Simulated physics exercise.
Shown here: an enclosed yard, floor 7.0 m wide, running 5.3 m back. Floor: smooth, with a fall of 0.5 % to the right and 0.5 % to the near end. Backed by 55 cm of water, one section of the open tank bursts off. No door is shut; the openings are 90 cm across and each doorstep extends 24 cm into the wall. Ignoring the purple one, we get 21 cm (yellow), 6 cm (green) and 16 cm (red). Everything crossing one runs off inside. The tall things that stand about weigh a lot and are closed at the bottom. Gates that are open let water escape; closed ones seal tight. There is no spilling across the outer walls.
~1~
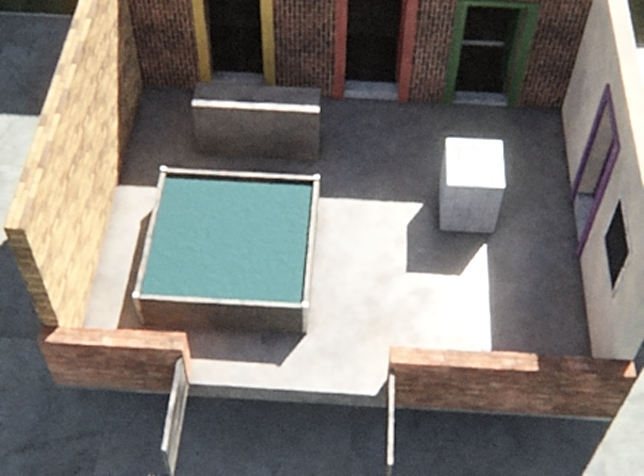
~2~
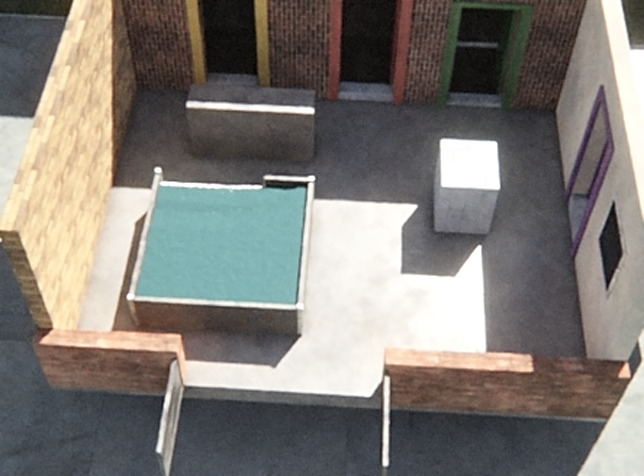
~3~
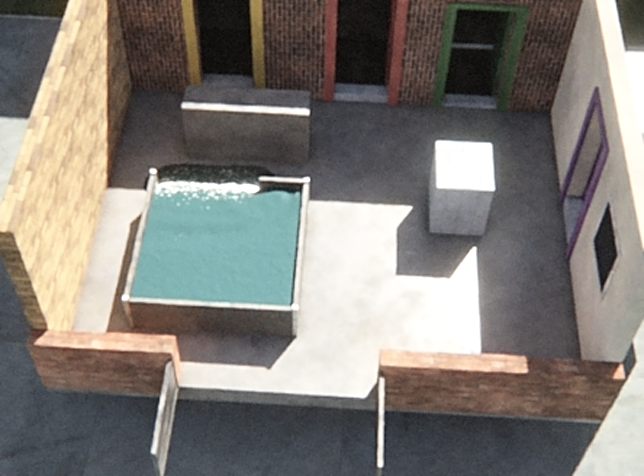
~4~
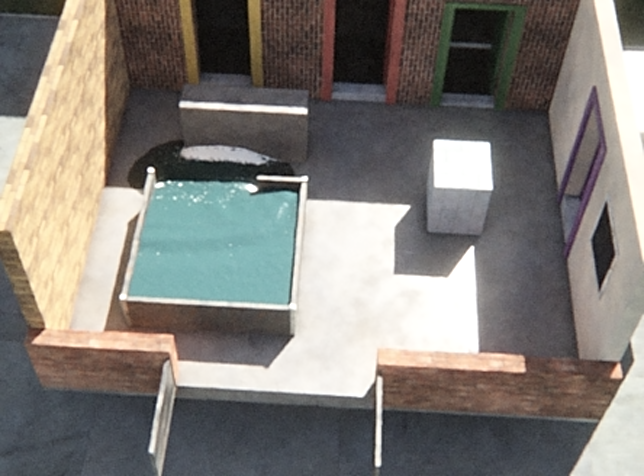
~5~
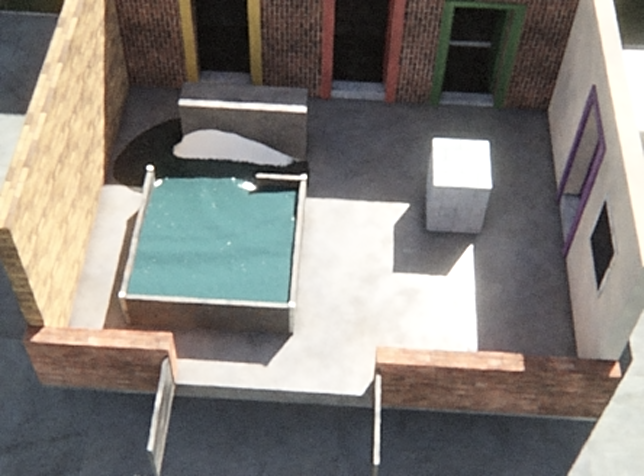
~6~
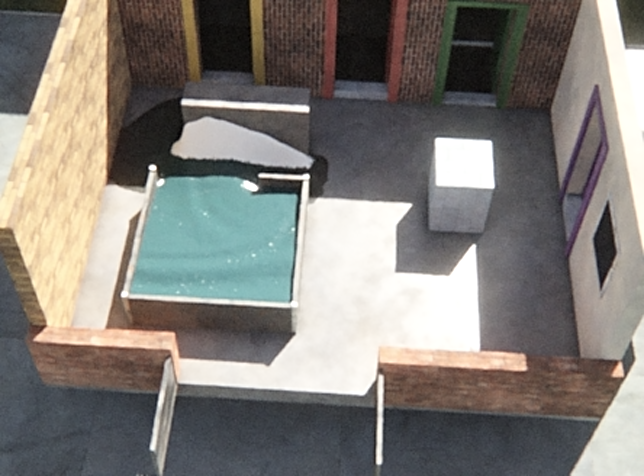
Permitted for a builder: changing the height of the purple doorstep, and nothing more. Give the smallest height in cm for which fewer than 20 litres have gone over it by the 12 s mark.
About 5.5 cm.
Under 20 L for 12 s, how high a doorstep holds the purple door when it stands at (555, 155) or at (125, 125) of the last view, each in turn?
Roughly 17 cm, then roughly 24 cm.
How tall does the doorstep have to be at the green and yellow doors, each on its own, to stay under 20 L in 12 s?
About 8.5 cm at green and 7.5 cm at yellow.
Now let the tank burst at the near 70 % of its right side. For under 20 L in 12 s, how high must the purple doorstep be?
Then the minimum is about 17 cm.
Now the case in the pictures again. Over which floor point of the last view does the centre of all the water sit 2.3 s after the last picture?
Centre of mass: About (233, 206) px.
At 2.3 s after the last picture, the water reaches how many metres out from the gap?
Distance from gap: Approx. 5.4 m.
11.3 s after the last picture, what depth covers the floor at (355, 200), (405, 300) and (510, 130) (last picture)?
I'd read roughly 5, 7 and 8 cm there.
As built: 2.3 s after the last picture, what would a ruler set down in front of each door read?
Centimetres: Yellow = 11, green = 1, purple = 0, red = 2.
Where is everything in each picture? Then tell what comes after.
In the first frame, still water, 55 cm deep, in the open tank at (231, 238); the purple door at (592, 182) is dry.
In the second frame, the gap is on the far side, the front 0.3 m out at a hidden place; the back of the open tank holds 55 cm.
In the third frame, the front is at (186, 168), 0.7 m from the gap on the far side; 1.2 m2 of floor is wet, 55 cm left at the back.
In the fourth frame, the gap is on the far side, the front 1.2 m out at a hidden place; the back of the open tank holds 55 cm.
In the fifth frame, the gap is on the far side, the front 1.6 m out at (180, 122); the back of the open tank holds 55 cm.
In the sixth frame, the gap is on the far side, the front 2.1 m out at a hidden place; the back of the open tank holds 54 cm; the purple door at (580, 183), 5.4 m from the gap, is still 3.9 m from the nearest water.
Then, 0.7 s after the last picture water covers 20 % of the floor, deepest (42 cm) near (205, 165); it has not reached the purple door.
Then, 2.3 s after the last picture water covers 60 % of the floor, deepest (32 cm) near (132, 88); it has not reached the purple door.
Then, 11.3 s after the last picture water covers 95 % of the floor, deepest (12 cm) near (561, 271); 7 cm at the purple door, 0 litres in over its 25 cm doorstep.
At the purple door as built, the water peaked near 9 cm, 5.5 s after the last picture.
Run again over the same 12 s with other heights there, 31 litres in over 4.5 cm, 10 litres over 6.5 cm. The limit of 20 litres is kept from about 5.5 cm up.
